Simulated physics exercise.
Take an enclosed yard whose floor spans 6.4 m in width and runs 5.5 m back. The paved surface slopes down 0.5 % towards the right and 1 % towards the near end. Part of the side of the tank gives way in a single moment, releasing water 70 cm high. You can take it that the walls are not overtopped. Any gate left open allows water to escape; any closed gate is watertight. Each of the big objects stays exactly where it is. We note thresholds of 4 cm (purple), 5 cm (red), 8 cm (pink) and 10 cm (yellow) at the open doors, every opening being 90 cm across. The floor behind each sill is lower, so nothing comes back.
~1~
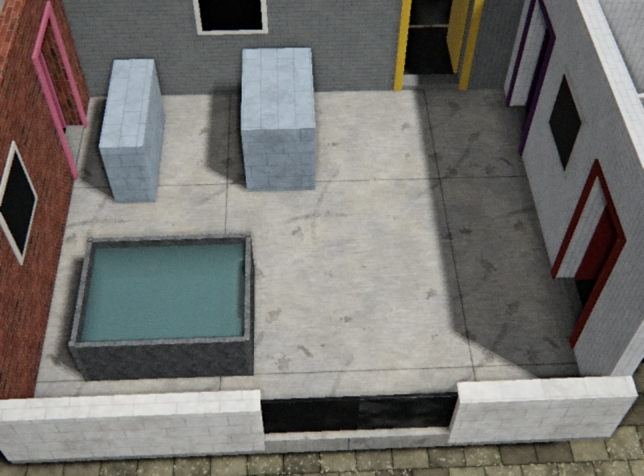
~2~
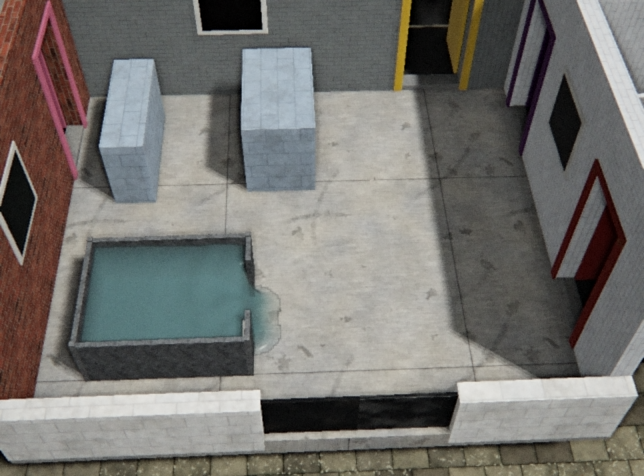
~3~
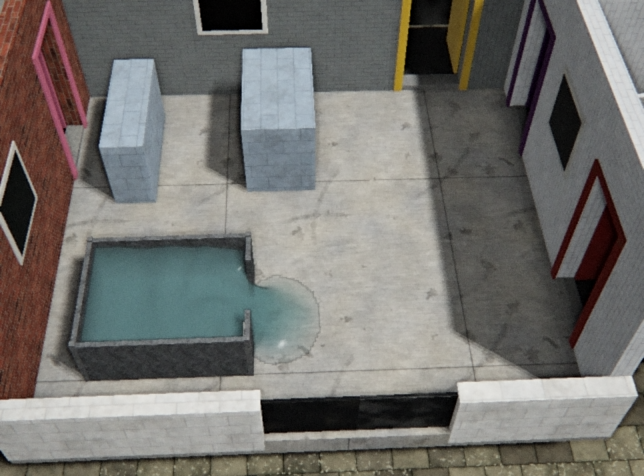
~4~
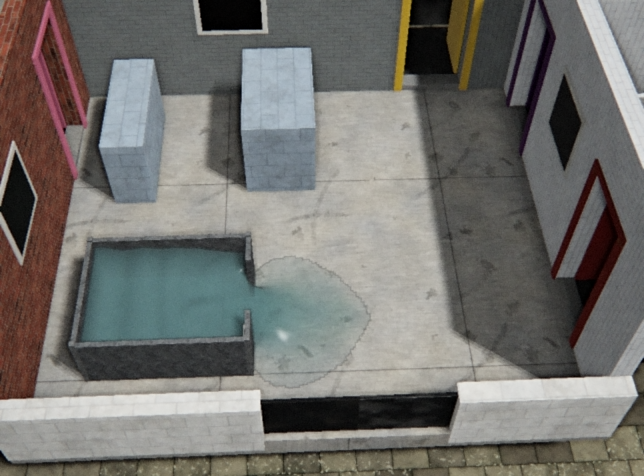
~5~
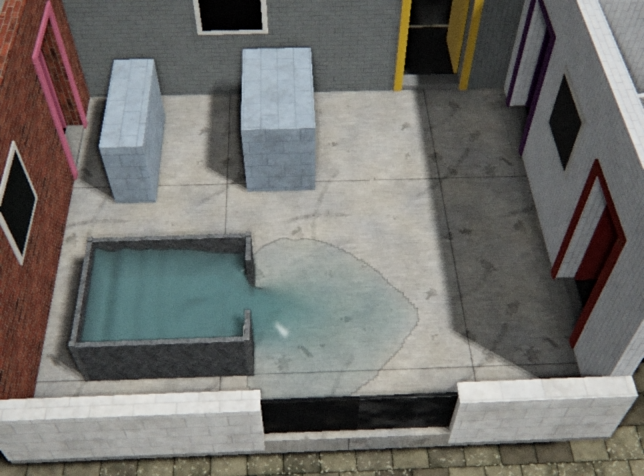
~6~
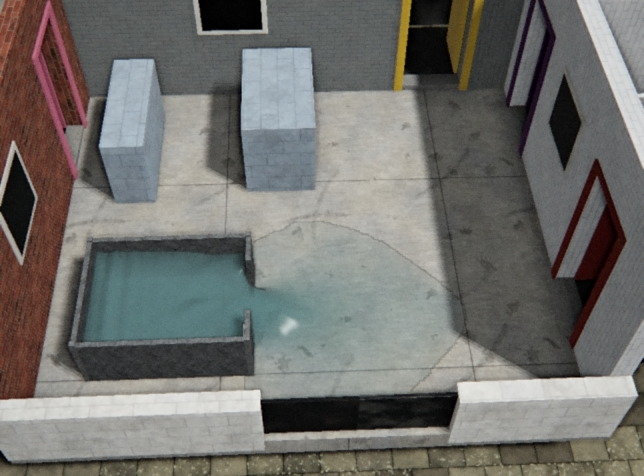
Water pours through a gap in the tank's right side and spreads across the paved yard.
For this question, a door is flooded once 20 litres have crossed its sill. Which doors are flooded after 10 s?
My prediction: The purple door lets in more than the limit, the red door lets in more than the limit, the pink door lets in less than the limit, the yellow door lets in less than the limit.
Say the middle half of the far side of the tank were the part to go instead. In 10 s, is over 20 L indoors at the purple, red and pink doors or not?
Then: Purple beyond it, red short of it, pink beyond it.
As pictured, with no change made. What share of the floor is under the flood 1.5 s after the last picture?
45 %.
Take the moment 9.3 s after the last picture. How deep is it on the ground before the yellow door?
Around 4.5 cm deep.
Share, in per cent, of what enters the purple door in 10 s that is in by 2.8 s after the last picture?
That works out near 10%.
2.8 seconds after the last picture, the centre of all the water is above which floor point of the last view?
At roughly (349, 292).
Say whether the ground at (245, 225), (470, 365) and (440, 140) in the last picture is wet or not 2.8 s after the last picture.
Listed in turn: Spared so far / swamped / swamped.
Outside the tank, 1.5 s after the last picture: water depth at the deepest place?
It gets to some 34 cm.
Then, 0.7 s after the last picture water covers 40 % of the floor and is deepest (28 cm) near (269, 325); purple door not reached, red door 8 cm at the sill, 4 L in, pink door not reached, yellow door not reached.
Then, 1.5 s after the last picture water covers 45 % of the floor and is deepest (34 cm) near (563, 395); purple door not reached, red door 15 cm at the sill, 51 L in, pink door not reached, yellow door not reached.
Then, 2.8 s after the last picture water covers 50 % of the floor and is deepest (20 cm) near (571, 367); purple door 6 cm at the sill, 6 L in, red door 14 cm at the sill, 124 L in, pink door not reached, yellow door 5 cm at the sill, 0 L in.
Then, 5.3 s after the last picture water covers 60 % of the floor and is deepest (13 cm) near (568, 354); purple door 10 cm at the sill, 27 L in, red door 11 cm at the sill, 200 L in, pink door not reached, yellow door 10 cm at the sill, 0 L in.
Then, 9.3 s after the last picture water covers 80 % of the floor and is deepest (10 cm) near (532, 215); purple door 6 cm at the sill, 70 L in, red door 7 cm at the sill, 241 L in, pink door 2 cm at the sill, 0 L in, yellow door 4 cm at the sill, 1 L in.
